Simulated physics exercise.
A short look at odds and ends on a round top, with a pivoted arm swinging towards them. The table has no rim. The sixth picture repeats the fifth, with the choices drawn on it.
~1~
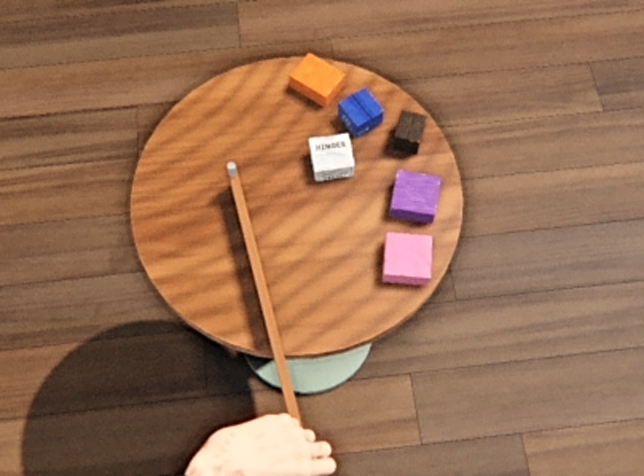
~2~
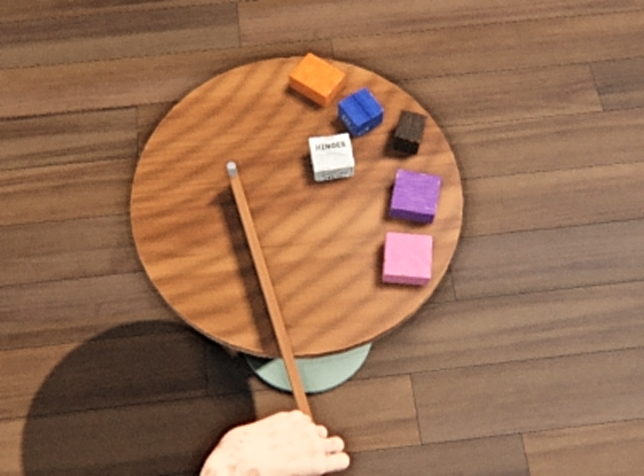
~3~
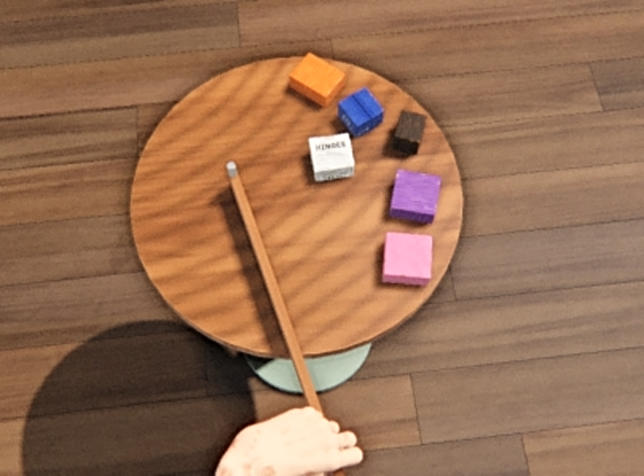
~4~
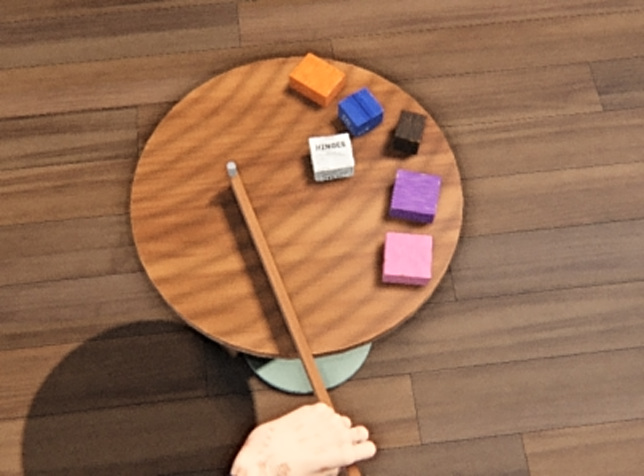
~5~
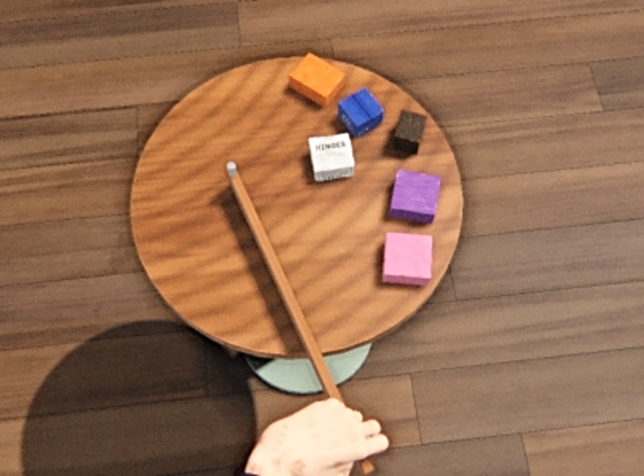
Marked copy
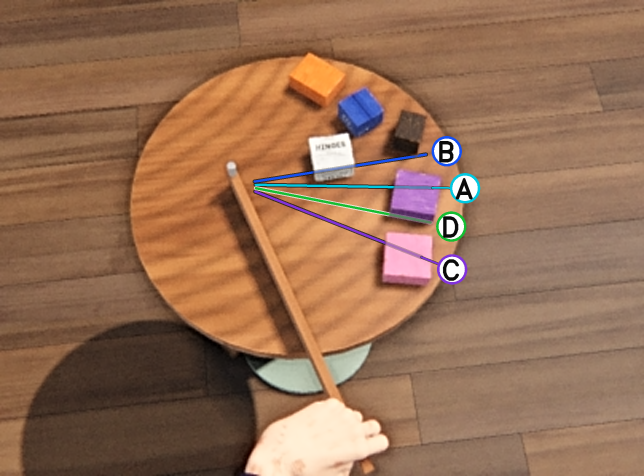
We see a hand holding a thin wooden stick over a round wooden table with six small coloured blocks. The hand shifts slightly to the right, pivoting the stick about its far tip, while the blocks stay still.
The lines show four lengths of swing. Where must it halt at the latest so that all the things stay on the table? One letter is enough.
The farthest safe stop is A.
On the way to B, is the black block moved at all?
Yes.
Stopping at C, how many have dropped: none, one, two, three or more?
By then, none.
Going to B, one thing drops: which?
It is the black block.
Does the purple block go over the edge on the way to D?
No.
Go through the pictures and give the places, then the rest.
In the first frame, arm (257, 267); orange block (317, 80); white box (332, 158).
In the second frame, arm (261, 266); blue box (361, 113).
In the third frame, arm (265, 265); purple block (415, 197).
In the fourth frame, arm (269, 263); orange block (317, 80).
In the fifth frame, arm (273, 261); blue box (361, 113); pink block (407, 259); purple block (415, 197).
On the copy, A at (344, 186); B at (341, 168); C at (337, 224); D at (343, 205).
On A. First, arm (310, 237); pink block (407, 259); black block (409, 133).
Then, arm (332, 202); pink block (429, 217); purple block (419, 173).
Finally, arm (337, 175); black block (405, 94); purple block (413, 127); nothing has fallen.
By contrast, B drops the black block; C is safe but short; D is safe but short.
